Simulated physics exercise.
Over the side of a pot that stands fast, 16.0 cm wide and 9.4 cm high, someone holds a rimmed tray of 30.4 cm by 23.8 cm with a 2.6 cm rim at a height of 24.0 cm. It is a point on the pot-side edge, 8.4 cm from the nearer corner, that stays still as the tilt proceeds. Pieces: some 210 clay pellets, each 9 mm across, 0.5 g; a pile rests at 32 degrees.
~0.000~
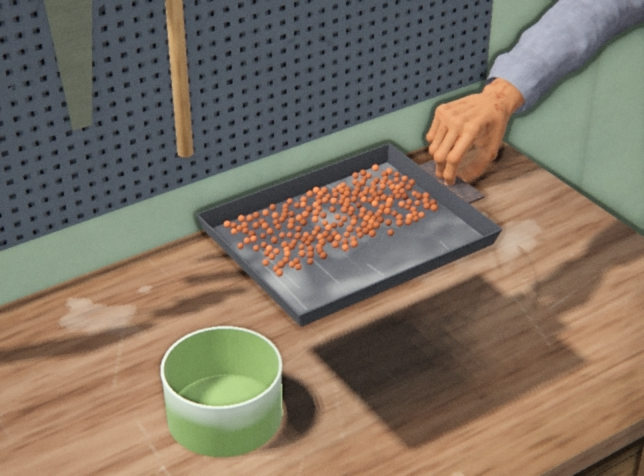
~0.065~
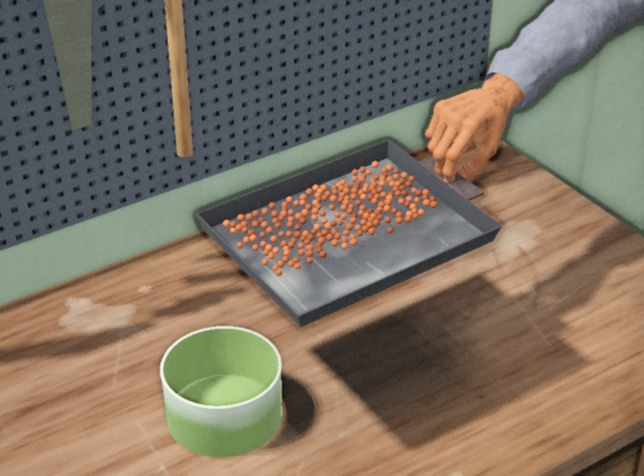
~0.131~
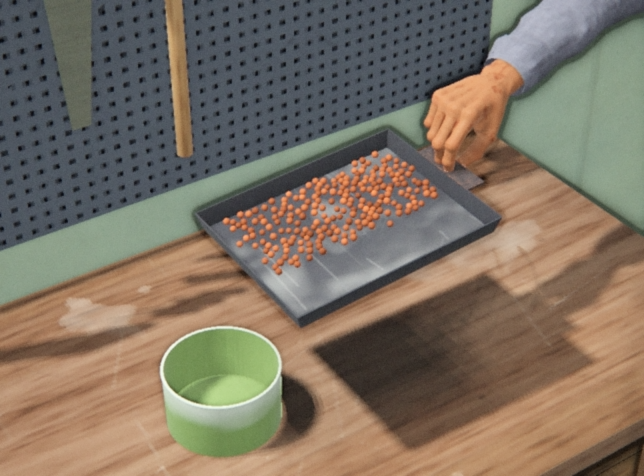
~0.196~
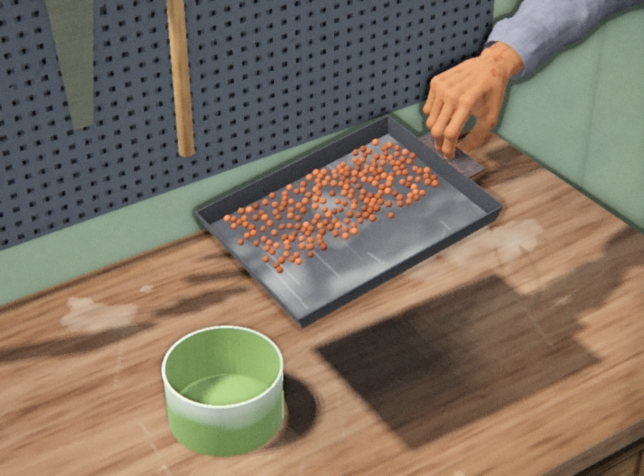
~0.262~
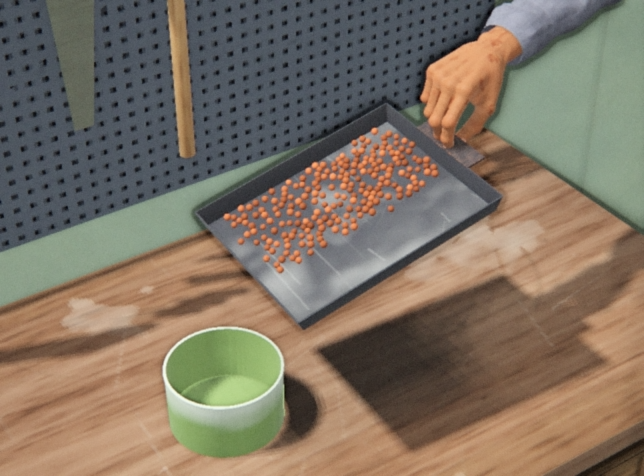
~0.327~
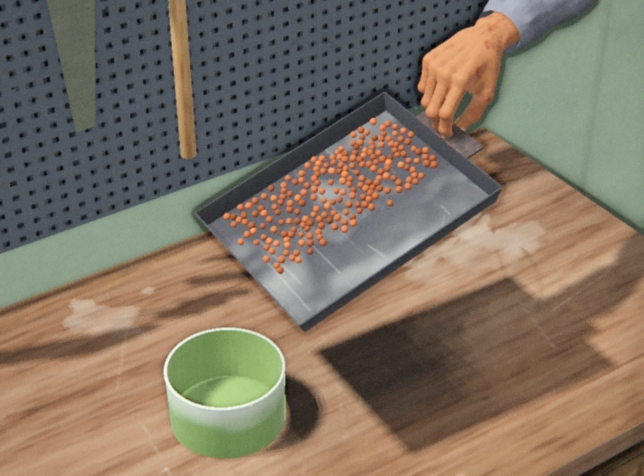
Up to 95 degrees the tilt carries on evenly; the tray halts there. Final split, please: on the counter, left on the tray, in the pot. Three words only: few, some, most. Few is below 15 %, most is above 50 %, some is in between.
Counter - most, tray - few, pot - some.
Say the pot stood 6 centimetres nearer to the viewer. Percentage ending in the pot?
Around 70 per cent.
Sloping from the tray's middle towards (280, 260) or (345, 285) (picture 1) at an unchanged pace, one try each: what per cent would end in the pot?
65 and 0 %.
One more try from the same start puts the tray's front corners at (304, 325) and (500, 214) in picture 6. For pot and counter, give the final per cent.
The pot gets 0 and the counter 100.
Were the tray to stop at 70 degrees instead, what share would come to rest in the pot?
Then about 0 per cent.
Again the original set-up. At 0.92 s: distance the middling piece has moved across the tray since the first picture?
It has moved some 16 cm from its start.
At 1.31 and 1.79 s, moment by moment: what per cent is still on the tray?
About 90, 25.
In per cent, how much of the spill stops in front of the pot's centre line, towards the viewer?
About 100 percent of the spill.
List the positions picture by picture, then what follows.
The first picture shows tray tilt 0 degrees, front corners at (301, 310) and (495, 228); middle of the pieces at (338, 217); pot at (222, 366).
The second picture shows tray tilt 1 degrees, front corners at (300, 310) and (494, 225); middle of the pieces at (337, 215).
The third picture shows tray tilt 4 degrees, front corners at (300, 312) and (494, 216), lowest corner left front; middle of the pieces at (337, 209).
The fourth picture shows tray tilt 9 degrees, front corners at (300, 313) and (495, 205), lowest corner left front; middle of the pieces at (338, 202).
The fifth picture shows tray tilt 13 degrees, front corners at (300, 316) and (495, 196), lowest corner left front; middle of the pieces at (337, 196).
The sixth picture shows tray tilt 17 degrees, front corners at (301, 319) and (494, 187), lowest corner left front; middle of the pieces at (336, 191); pot at (225, 367). The tray's pace is about 65 degrees a second.
After 0.92 s, tilt 54 degrees; the tray holds 100 %, the pot 0 %.
After 1.31 s, tilt 78 degrees; the tray holds 90 %, the pot 0 %.
Then, at 1.79 s, tilt 95 degrees; the tray holds 25 %, the pot 15 %.
By 2.7 s all is still; counter 60 %, tray 0 %, pot 40 %.
